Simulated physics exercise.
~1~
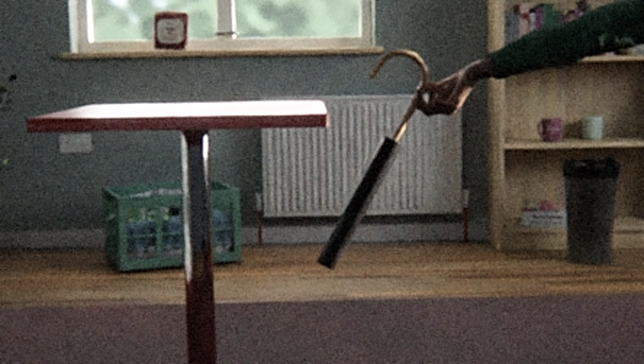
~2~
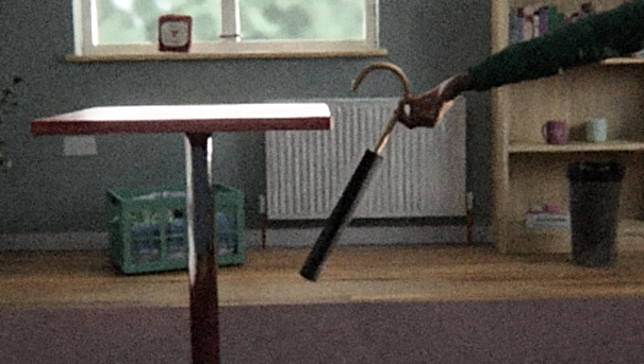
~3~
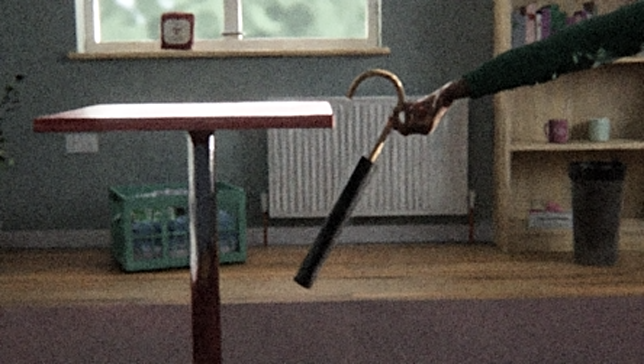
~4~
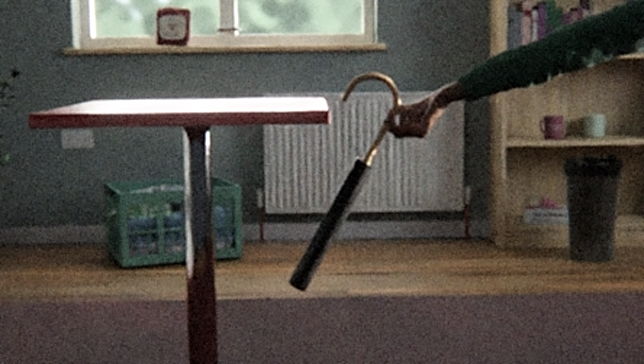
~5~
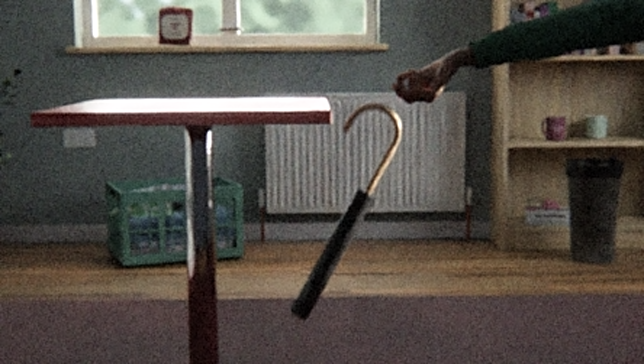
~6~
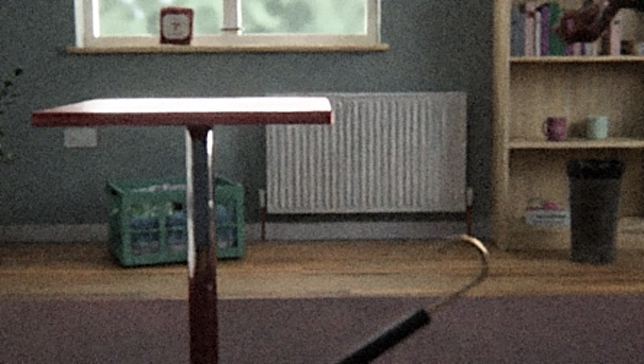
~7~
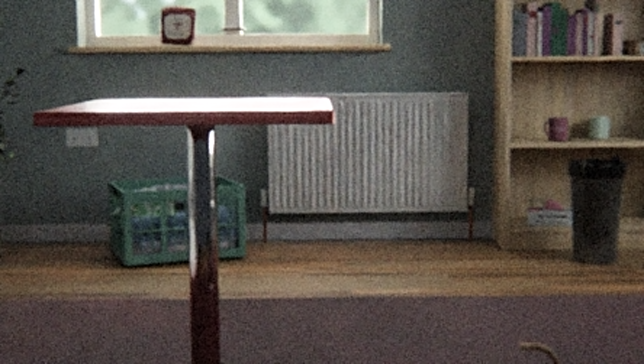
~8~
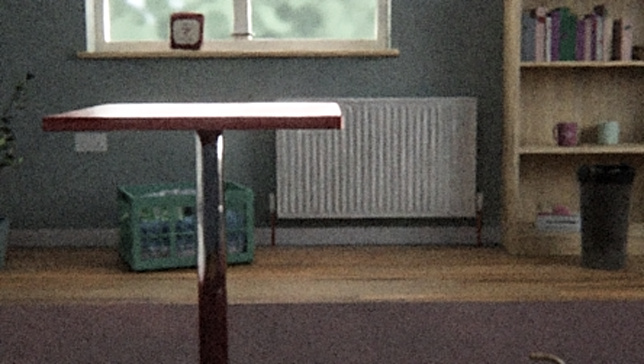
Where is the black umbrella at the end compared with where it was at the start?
At the start it is held up in a hand just right of the table. By the end it is down on the floor, farther right, with only a bit of its curved handle showing at the bottom edge of the view.
